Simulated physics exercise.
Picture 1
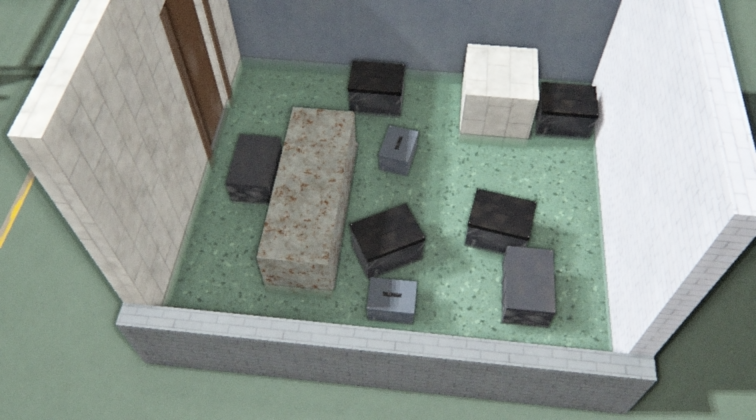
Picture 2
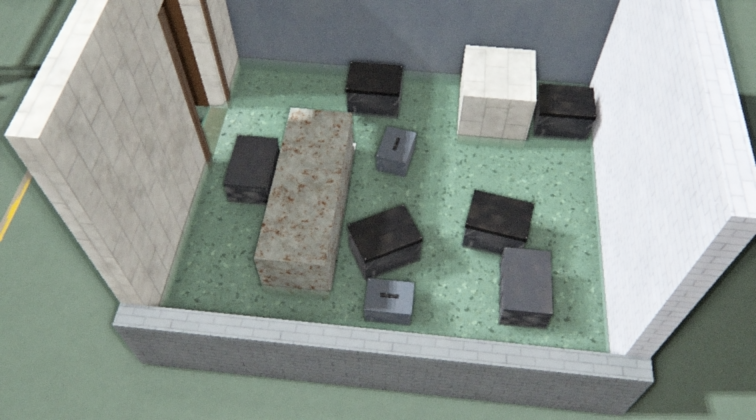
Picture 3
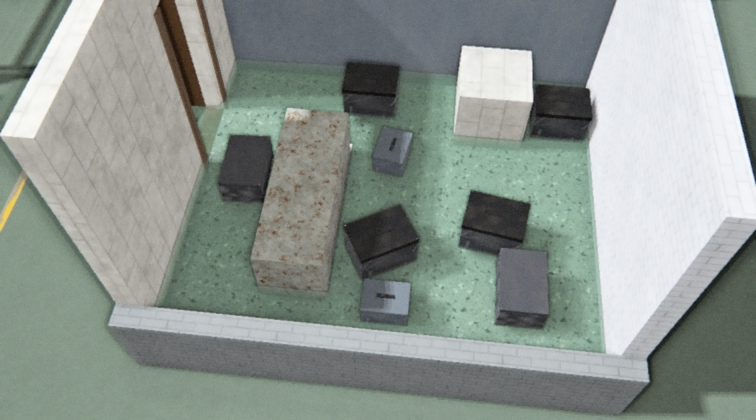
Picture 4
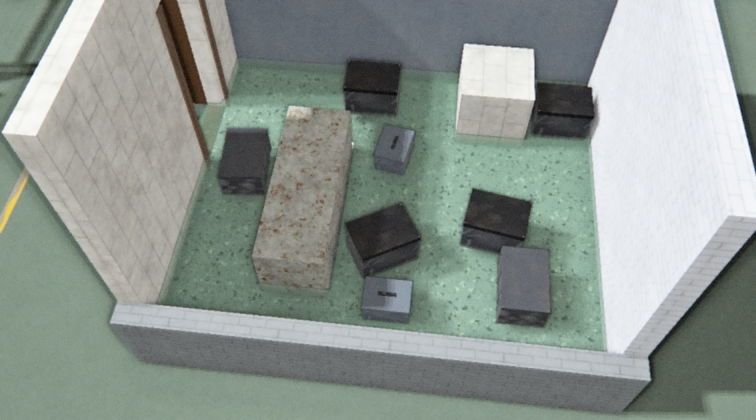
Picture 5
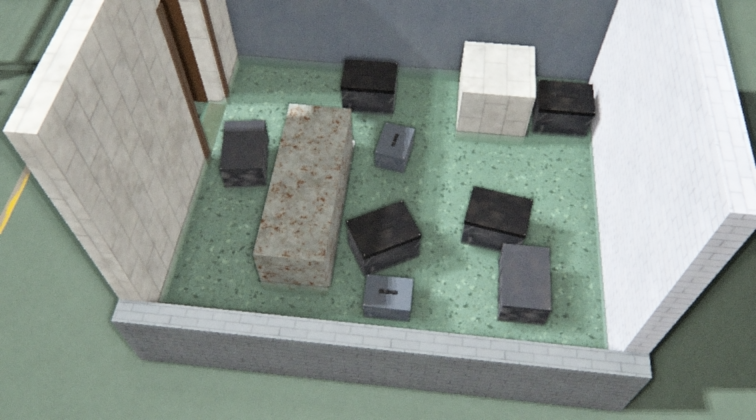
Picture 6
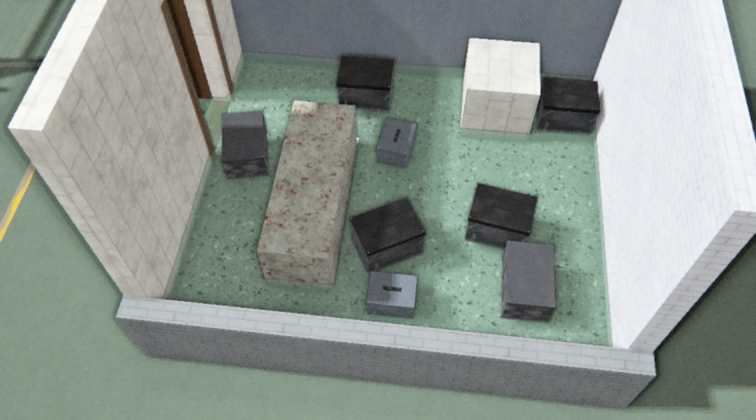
A roofless utility room with pale walls and a speckled green, wet-looking floor is seen from high above at a slant. A long mottled block stands left of centre, with a white tiled cube at the back right and black and grey boxes scattered around. The brown door at left opens, the dark grey box beside the block drifts backward, the rear black box edges left, and the camera sways slightly.
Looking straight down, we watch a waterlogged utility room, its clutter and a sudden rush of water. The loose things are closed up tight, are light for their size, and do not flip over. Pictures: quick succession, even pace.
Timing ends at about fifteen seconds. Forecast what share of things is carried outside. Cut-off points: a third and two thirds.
My forecast is one third to two thirds.
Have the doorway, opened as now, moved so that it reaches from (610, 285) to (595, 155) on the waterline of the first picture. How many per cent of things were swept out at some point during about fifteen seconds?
About 90 %.
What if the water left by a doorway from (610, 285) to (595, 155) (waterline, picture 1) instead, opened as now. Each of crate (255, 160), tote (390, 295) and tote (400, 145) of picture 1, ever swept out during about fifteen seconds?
Note - 1: Retained; 2: Escaped; 3: Escaped.
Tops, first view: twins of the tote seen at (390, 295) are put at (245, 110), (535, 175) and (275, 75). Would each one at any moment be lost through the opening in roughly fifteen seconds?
Copy by copy, in the order given: Swept away, not carried off, swept away.
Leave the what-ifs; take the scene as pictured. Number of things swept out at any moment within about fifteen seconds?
My count comes to 3.
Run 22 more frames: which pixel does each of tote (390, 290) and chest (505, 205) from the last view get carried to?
Roughly (202, 240) for one and (461, 196) for the other.
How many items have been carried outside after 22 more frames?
The count is 3.
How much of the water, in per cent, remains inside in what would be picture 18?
It comes to about 78 parts in a hundred.
A moment on, 0 of 8 are out; 8 afloat.
Next, 1 of 8 are out; 7 afloat.
Later, 3 of 8 are out; 5 afloat.
In the end, 3 of 8 are out; 5 afloat.
